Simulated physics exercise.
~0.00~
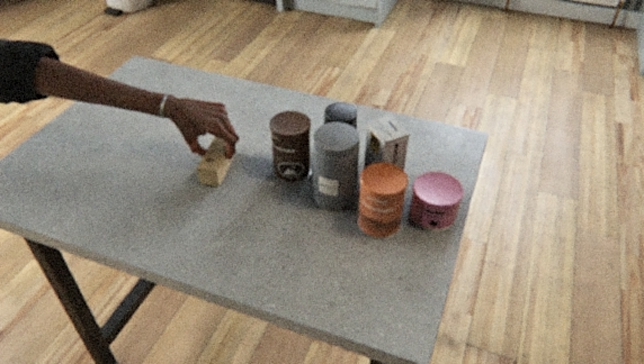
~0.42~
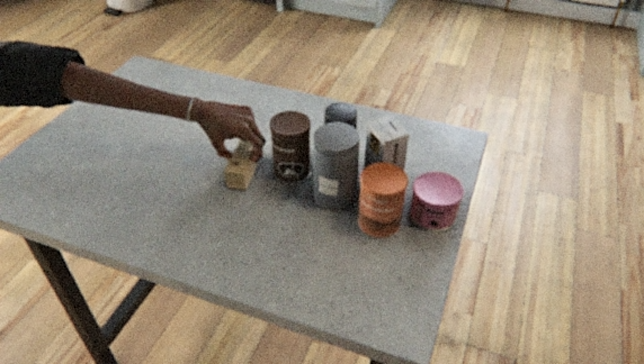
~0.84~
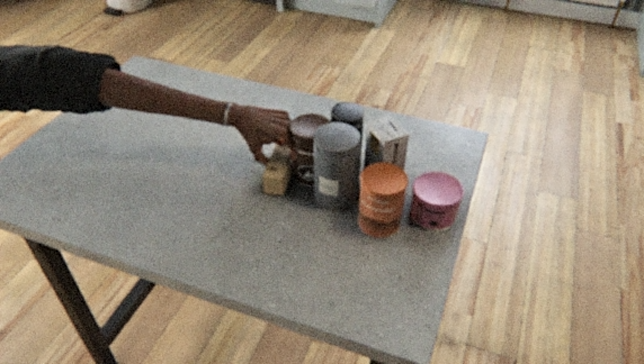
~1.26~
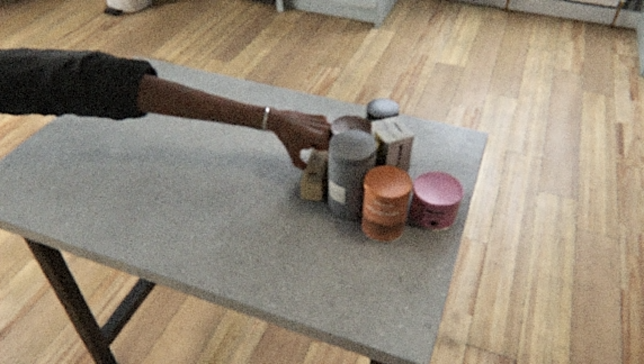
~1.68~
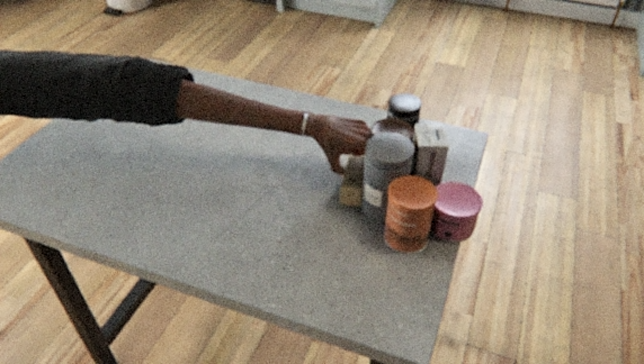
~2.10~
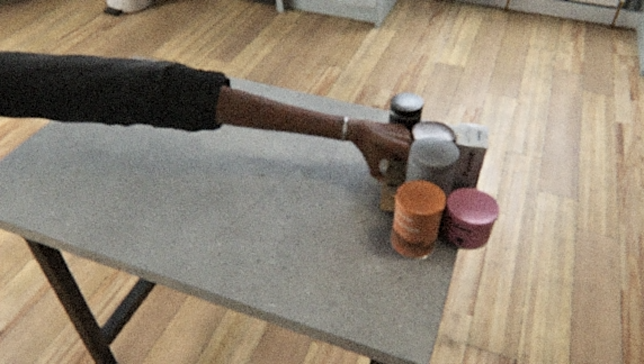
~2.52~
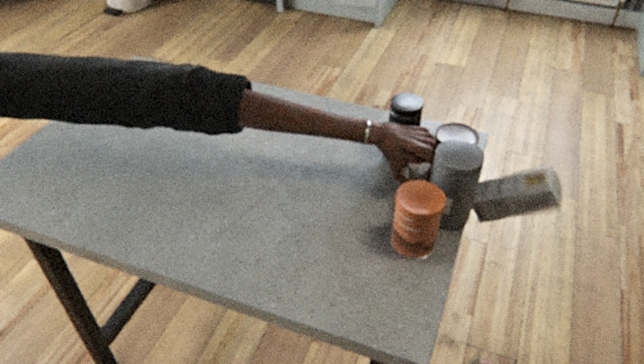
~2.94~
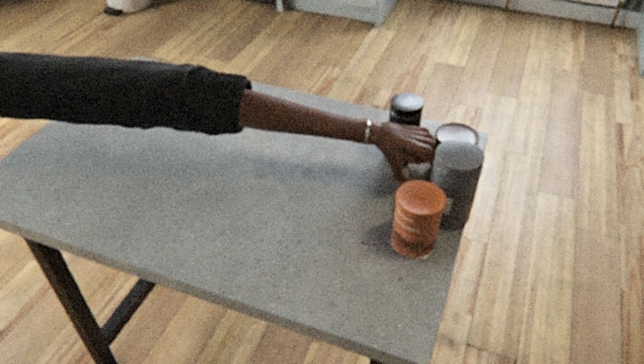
On a grey table standing on a wooden floor, a hand in a dark sleeve holds a small tan block to the left of six containers grouped near the right end. The hand slides the block right until it meets the brown tin, which shifts against its neighbours. As the arm keeps pushing, the whole group moves toward the right edge. The pink tub goes over the edge and drops from view, and the white carton tips and falls after it. The hand stops, leaving the brown, black, grey and orange containers upright near the edge.
